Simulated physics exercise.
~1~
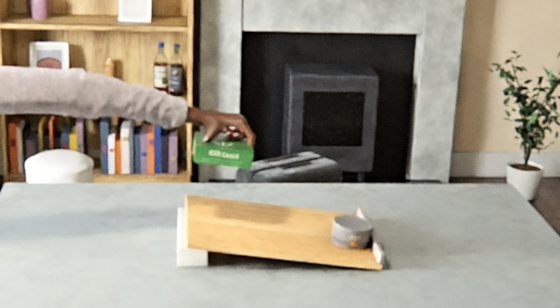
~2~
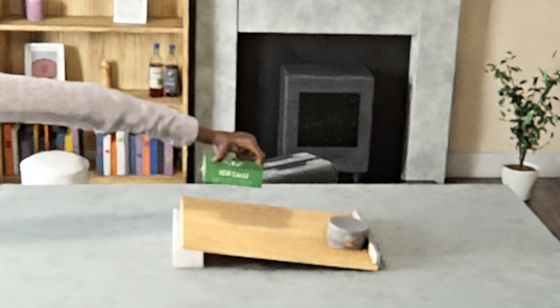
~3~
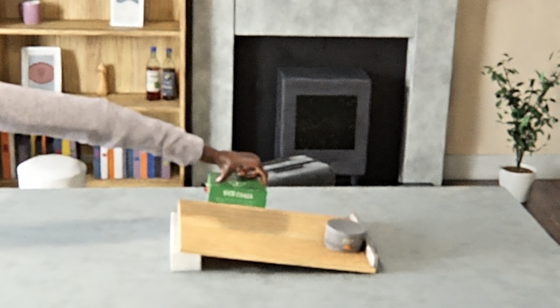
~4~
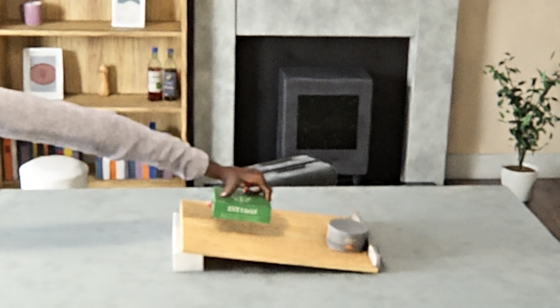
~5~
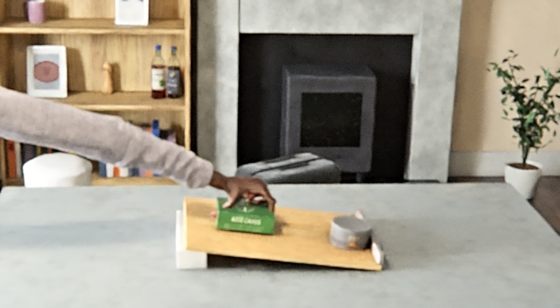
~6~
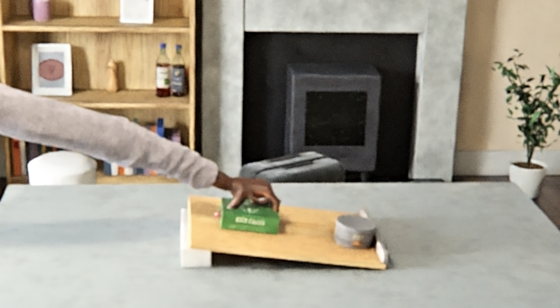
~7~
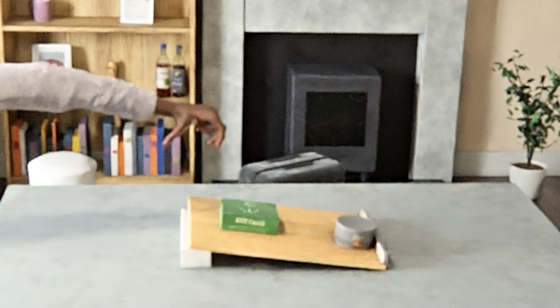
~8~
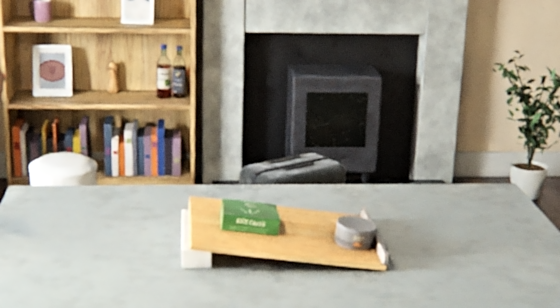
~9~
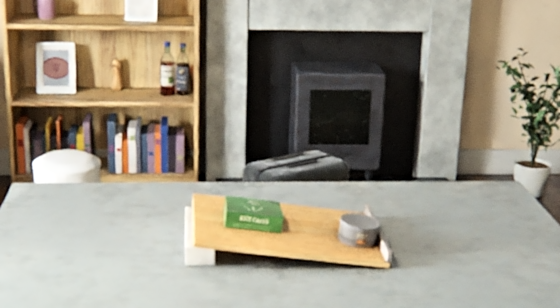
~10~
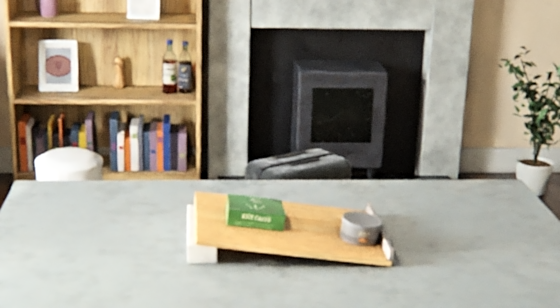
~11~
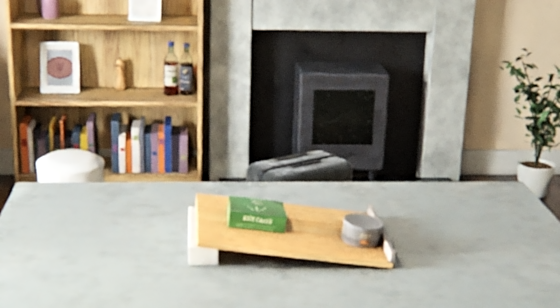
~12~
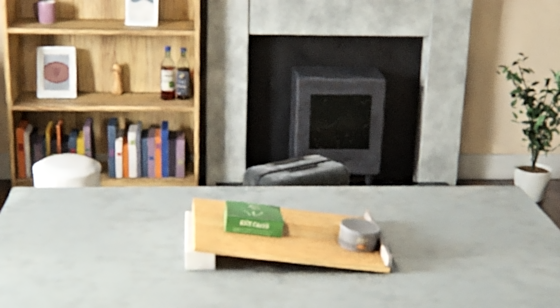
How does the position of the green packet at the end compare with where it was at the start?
At the start it is held in a hand above and behind the board, and by the end it rests lower and slightly further right, on the upper left part of the sloping board.
